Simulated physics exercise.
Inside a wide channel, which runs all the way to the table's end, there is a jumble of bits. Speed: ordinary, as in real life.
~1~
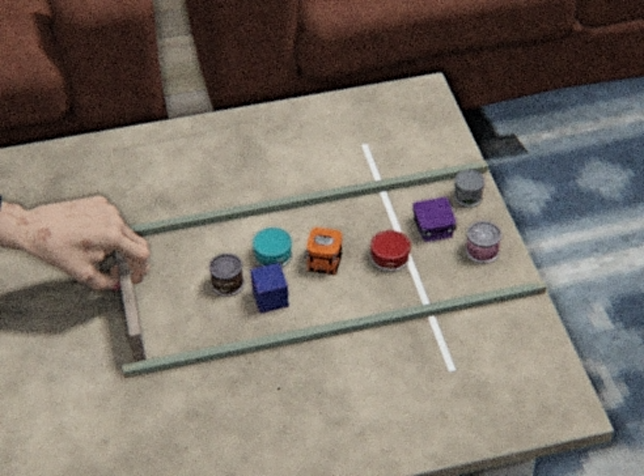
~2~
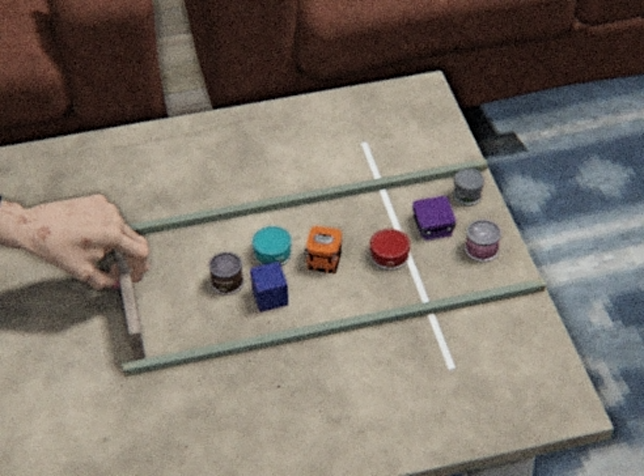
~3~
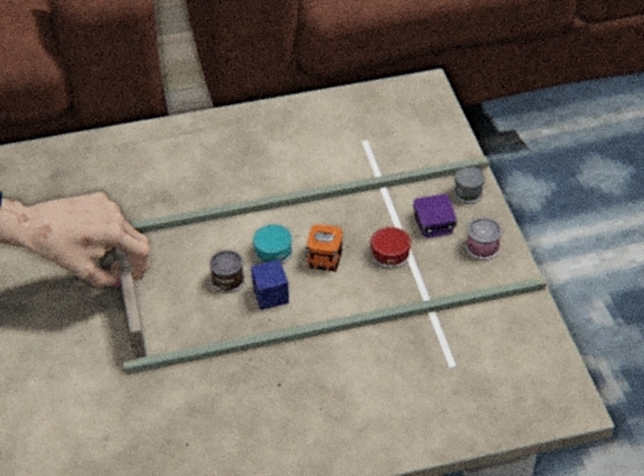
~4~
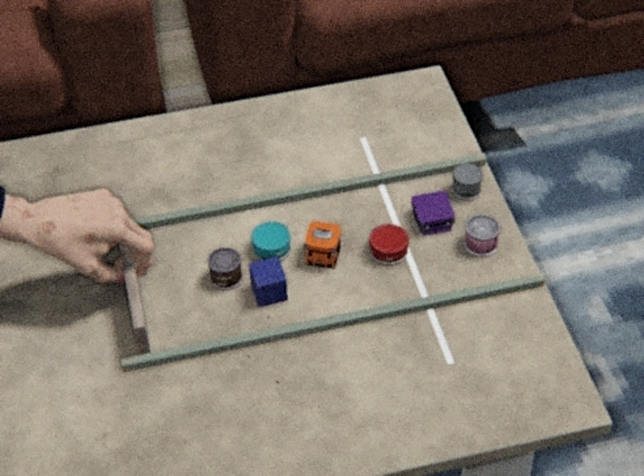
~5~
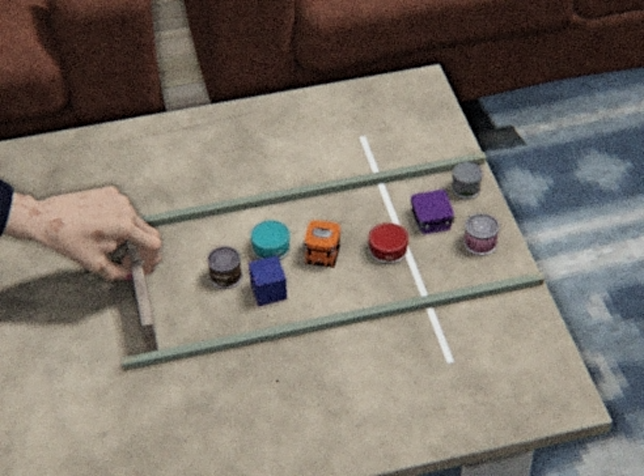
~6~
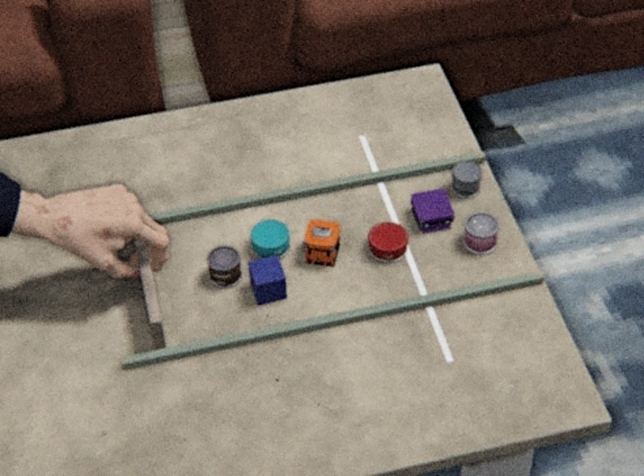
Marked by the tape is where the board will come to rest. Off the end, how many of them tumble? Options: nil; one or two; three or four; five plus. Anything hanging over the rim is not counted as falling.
Nil.
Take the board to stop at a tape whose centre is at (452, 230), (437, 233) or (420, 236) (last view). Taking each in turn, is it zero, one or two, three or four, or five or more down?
So, one after another, I'd give 1 or 2; either one or two; either one or two.
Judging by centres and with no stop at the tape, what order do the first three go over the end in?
In order: The pink tin, the purple case, the red tin.
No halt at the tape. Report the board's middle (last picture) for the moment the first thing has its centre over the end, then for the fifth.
At (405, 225) for the first, at (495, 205) for the fifth.
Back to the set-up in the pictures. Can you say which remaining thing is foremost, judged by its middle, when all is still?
It's the pink tin that ends nearest.
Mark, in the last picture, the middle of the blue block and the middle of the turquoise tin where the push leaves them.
Listed as asked: First (427, 252), and then (411, 207).
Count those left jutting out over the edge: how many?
I get 1.
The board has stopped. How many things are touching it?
My count gives 3.
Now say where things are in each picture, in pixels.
Grey tin (469, 189); pink tin (484, 242); purple case (434, 221); board (127, 285); tape (405, 248), in the first frame.
Pink tin (483, 241); orange case (324, 249), in the second frame.
Purple case (434, 217); turquoise tin (273, 245), in the third frame.
Grey tin (467, 182); blue block (268, 282), in the fourth frame.
Pink tin (481, 235); brown tin (225, 268), in the fifth frame.
Grey tin (467, 180); pink tin (481, 234); purple case (432, 212); board (147, 273); tape (402, 239), in the sixth frame.
A little later, none off yet; grey tin at rest near (467, 180); pink tin at rest near (481, 234); purple case at rest near (432, 212).
When it is over, the number that fall off is zero.
